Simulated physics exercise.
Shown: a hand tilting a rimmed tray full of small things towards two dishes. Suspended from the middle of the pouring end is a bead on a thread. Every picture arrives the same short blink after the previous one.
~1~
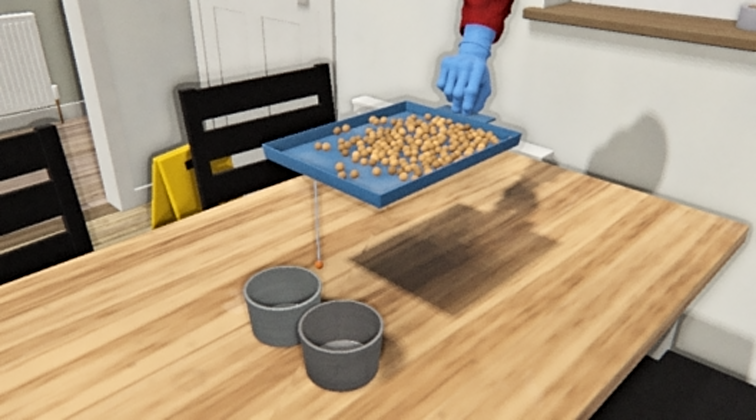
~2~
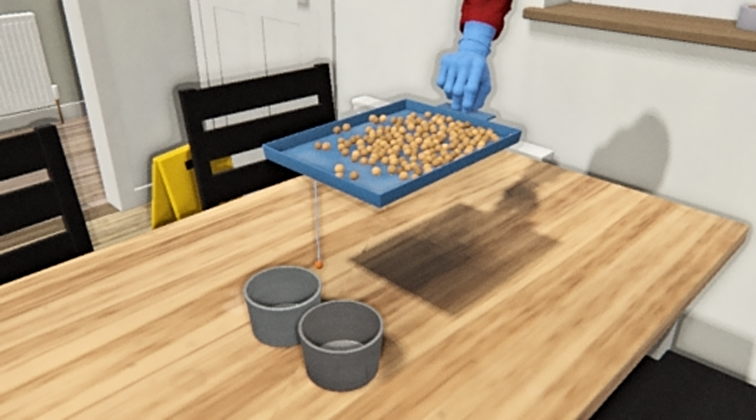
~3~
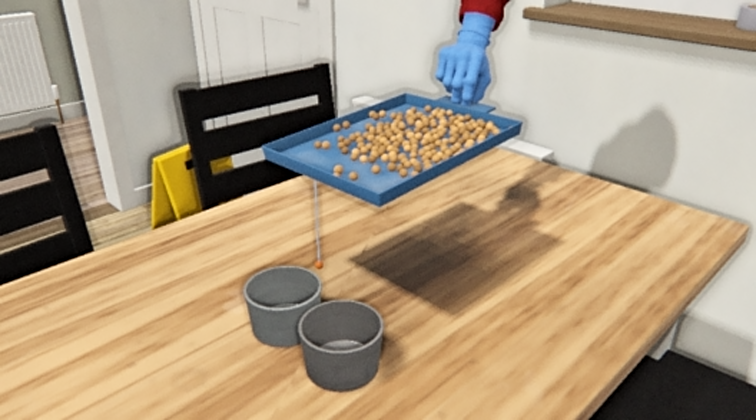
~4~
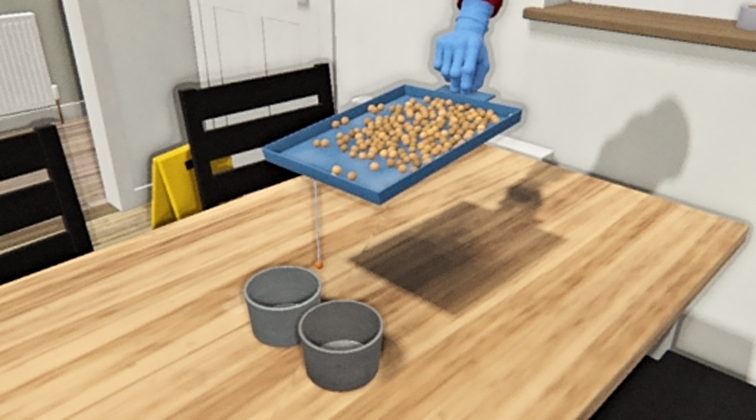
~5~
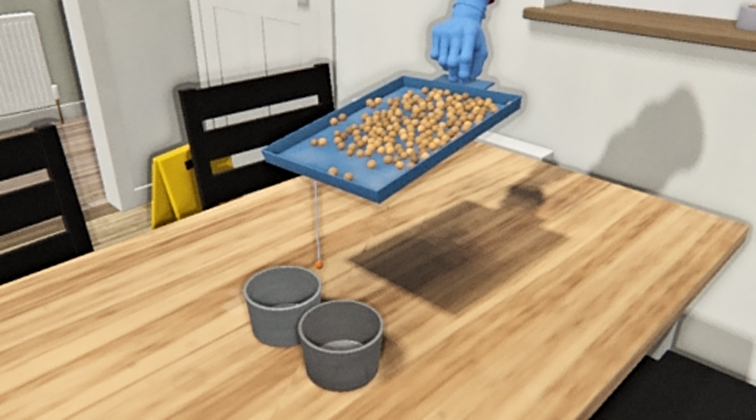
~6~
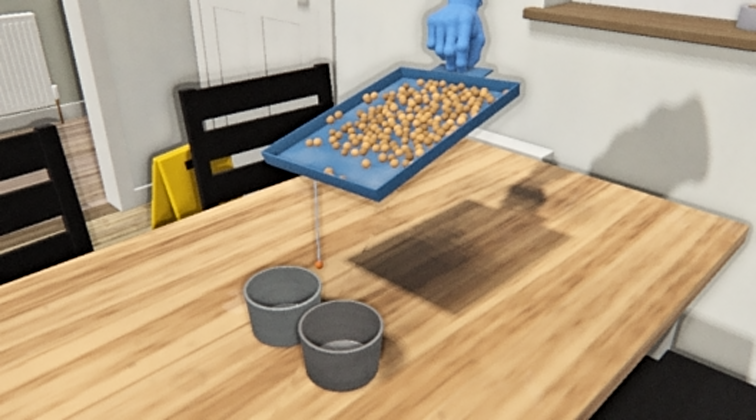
A blue-gloved hand with a red sleeve raises the far end of a rimmed blue tray of small round tan beads above a light wooden table, seen from slightly above by a still camera. Two grey dishes sit below at the left, near a thin hanging thread with an orange bead, with black chairs behind. The tray slants gradually more steeply, and the beads shift slightly down it.
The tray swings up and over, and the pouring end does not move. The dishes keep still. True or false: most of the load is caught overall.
False - less than half is caught.
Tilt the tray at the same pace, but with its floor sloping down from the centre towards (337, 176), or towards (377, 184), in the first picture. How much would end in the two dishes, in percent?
Respectively 70 % and 50 %.
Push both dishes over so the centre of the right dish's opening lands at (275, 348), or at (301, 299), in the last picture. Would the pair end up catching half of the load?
Place 1: Lower than half; place 2: Higher than half.
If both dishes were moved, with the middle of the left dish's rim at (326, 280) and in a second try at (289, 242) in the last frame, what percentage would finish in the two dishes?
Around 0 % followed by around 20 %.
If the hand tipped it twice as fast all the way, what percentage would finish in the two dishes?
That works out at some 10 per cent.
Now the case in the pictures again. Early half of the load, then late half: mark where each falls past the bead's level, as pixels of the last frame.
(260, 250) for the early half, (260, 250) for the late half.
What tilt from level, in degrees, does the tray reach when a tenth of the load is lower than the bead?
60° or so.
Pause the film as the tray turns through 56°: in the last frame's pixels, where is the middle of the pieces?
Roughly at (298, 153).
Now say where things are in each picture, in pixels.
The first frame shows corners of the pouring end near (265, 145) and (380, 194), level; middle of the load near (419, 143), round wooden beads; left dish near (254, 319); right dish near (311, 361); bead on its thread near (319, 265).
The second frame shows corners of the pouring end near (264, 145) and (380, 194), level; middle of the load near (419, 142).
The third frame shows corners of the pouring end near (264, 146) and (379, 193), tipped barely, lowest at the left corner; middle of the load near (419, 137).
The fourth frame shows corners of the pouring end near (264, 148) and (378, 191), tipped a little, lowest at the left corner; middle of the load near (418, 130).
The fifth frame shows corners of the pouring end near (263, 150) and (377, 190), tipped a little, lowest at the left corner; middle of the load near (415, 123).
The sixth frame shows corners of the pouring end near (263, 151) and (376, 189), tipped a little, lowest at the left corner; middle of the load near (411, 118), all but a few on the move; left dish near (254, 319); right dish near (311, 361).
Shortly afterwards, tray tipped steeply; the bulk on the tray; a little outside both; a little in the air.
Next, tray tipped right over; near half on the tray; a little in the left dish; near a third outside both; near a quarter in the air.
Some moments later, tray tipped past a quarter turn; near a quarter in the left dish; the bulk outside both.
In the end, tray tipped past a quarter turn; none at all in the right dish; near a quarter in the left dish; the bulk outside both.
